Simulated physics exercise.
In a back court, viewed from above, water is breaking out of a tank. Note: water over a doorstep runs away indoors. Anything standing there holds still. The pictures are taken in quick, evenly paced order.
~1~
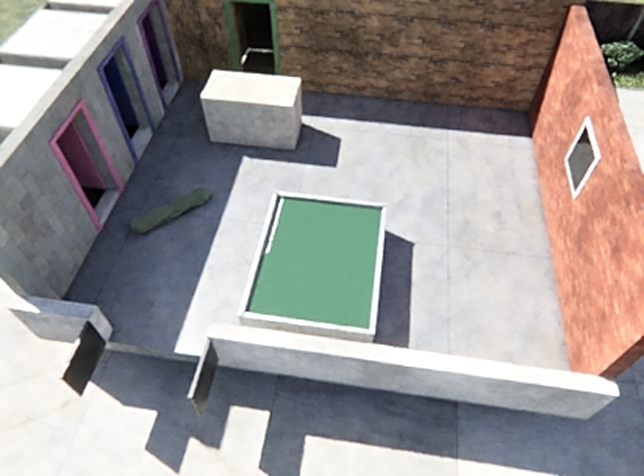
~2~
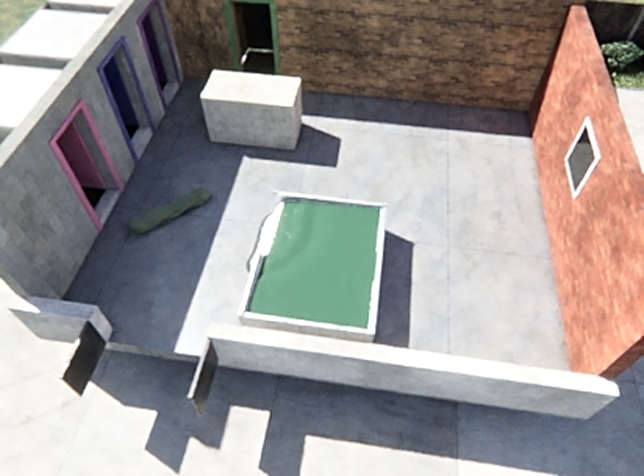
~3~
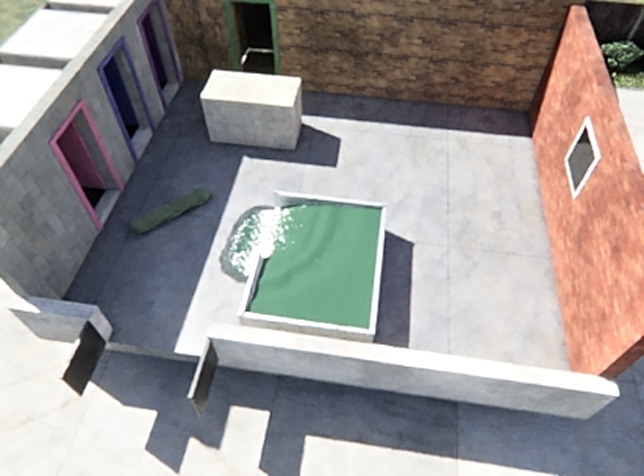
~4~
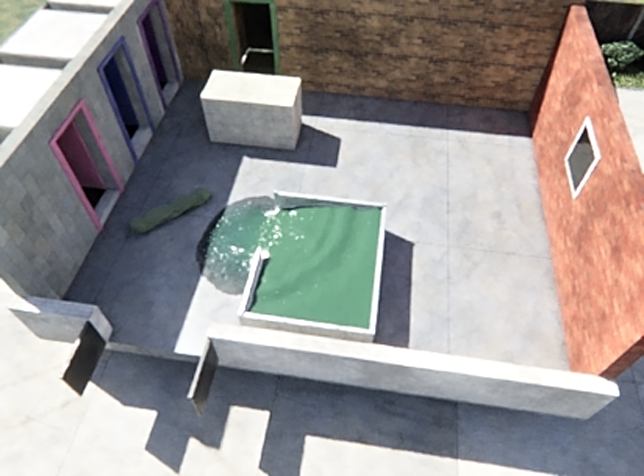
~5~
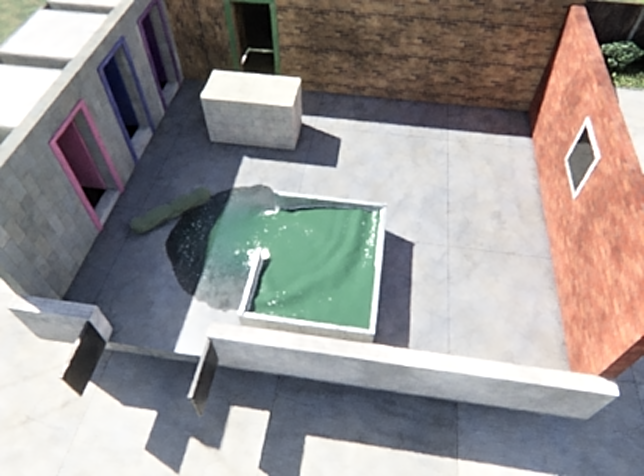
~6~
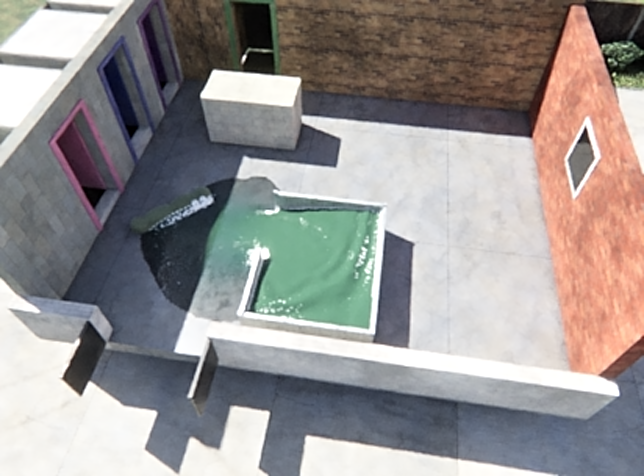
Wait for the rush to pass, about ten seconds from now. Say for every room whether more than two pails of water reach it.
Purple door: Not beyond two buckets; green door: Not beyond two buckets; blue door: Not beyond two buckets; pink door: Not beyond two buckets.
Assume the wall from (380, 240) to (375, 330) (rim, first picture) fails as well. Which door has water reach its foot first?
Green one.
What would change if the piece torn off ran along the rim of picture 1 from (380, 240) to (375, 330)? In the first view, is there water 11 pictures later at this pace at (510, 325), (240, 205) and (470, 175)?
Submerged, unwetted, unwetted.
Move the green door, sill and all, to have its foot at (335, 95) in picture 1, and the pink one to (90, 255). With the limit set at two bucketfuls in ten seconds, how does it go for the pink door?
Well, the way I see it, the pink door crosses the threshold.
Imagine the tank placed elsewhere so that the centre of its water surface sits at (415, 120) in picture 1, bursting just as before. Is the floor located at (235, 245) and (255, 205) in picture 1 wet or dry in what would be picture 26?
Taking them in the order given, I'd call it drenched and then drenched.
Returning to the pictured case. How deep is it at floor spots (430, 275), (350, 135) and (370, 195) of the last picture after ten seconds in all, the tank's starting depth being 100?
Roughly 2 per cent, 4 per cent and 4 per cent.
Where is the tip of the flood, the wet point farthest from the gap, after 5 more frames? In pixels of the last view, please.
Roughly at (67, 292).
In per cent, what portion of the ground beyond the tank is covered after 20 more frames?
Near 35 in a hundred.
A moment on, water covers 20 % of the floor; the purple door not reached, the green door not reached, the blue door not reached, the pink door not reached.
Next, water covers 25 % of the floor; the purple door not reached, the green door not reached, the blue door wet at the sill, nothing in, the pink door wet at the sill, nothing in.
Then, water covers 35 % of the floor; the purple door wet at the sill, nothing in, the green door not reached, the blue door wet at the sill, nothing in, the pink door wet at the sill, nothing in.
Later, water covers 50 % of the floor; the purple door wet at the sill, nothing in, the green door wet at the sill, nothing in, the blue door wet at the sill, nothing in, the pink door wet at the sill, nothing in.
In the end, water covers 80 % of the floor; the purple door wet at the sill, nothing in, the green door wet at the sill, nothing in, the blue door wet at the sill, nothing in, the pink door wet at the sill, nothing in.
